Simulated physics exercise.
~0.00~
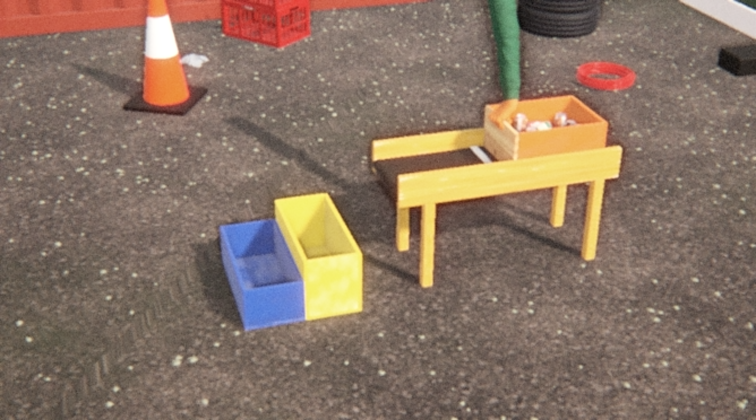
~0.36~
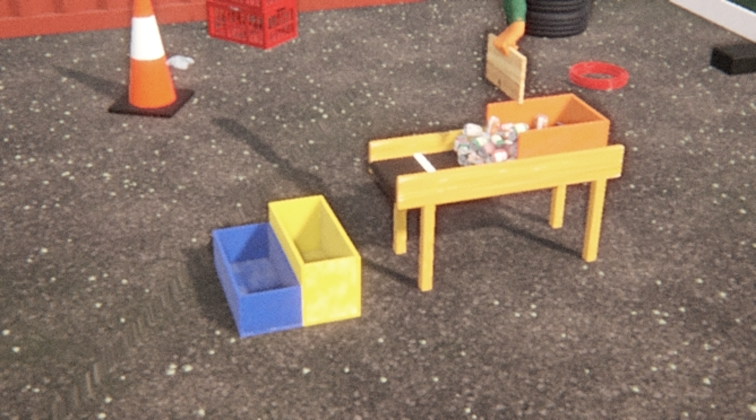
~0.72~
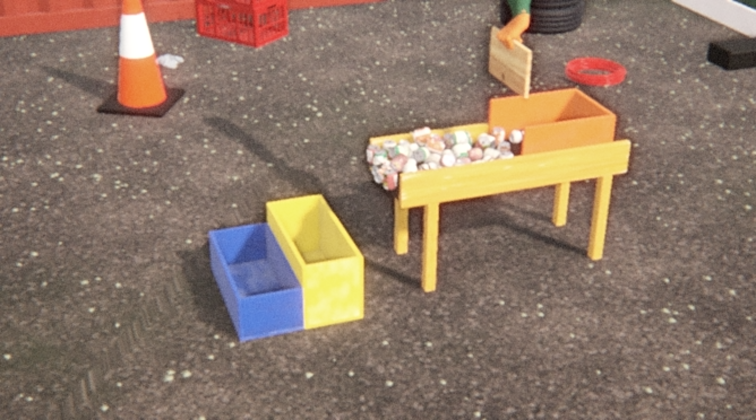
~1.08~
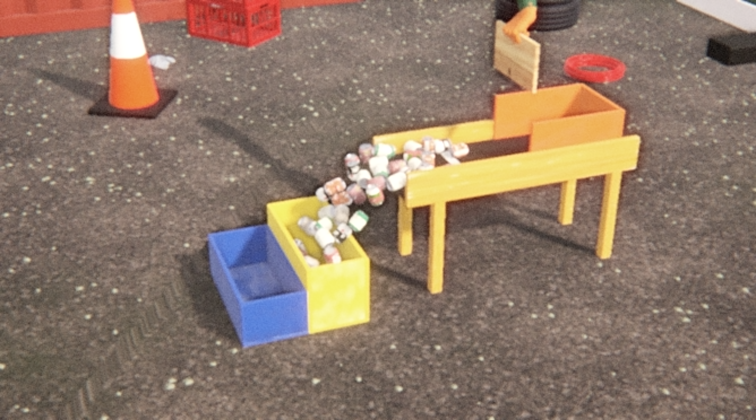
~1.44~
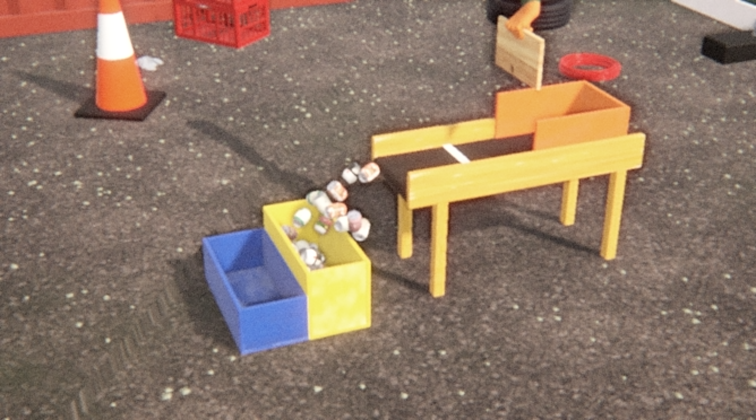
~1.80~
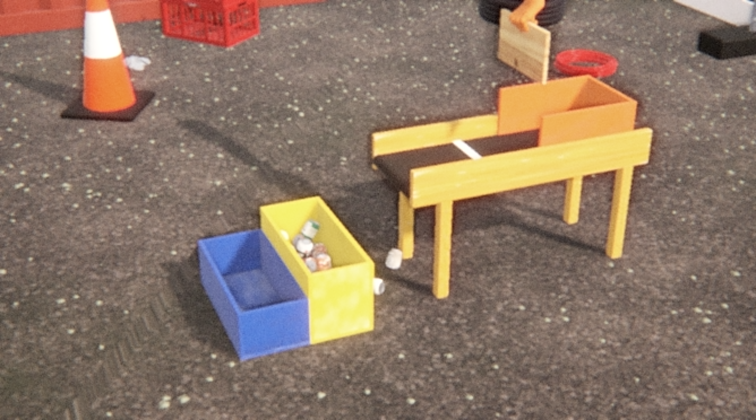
Small cans ride a belt left from an orange pen, most dropping into a yellow bin.
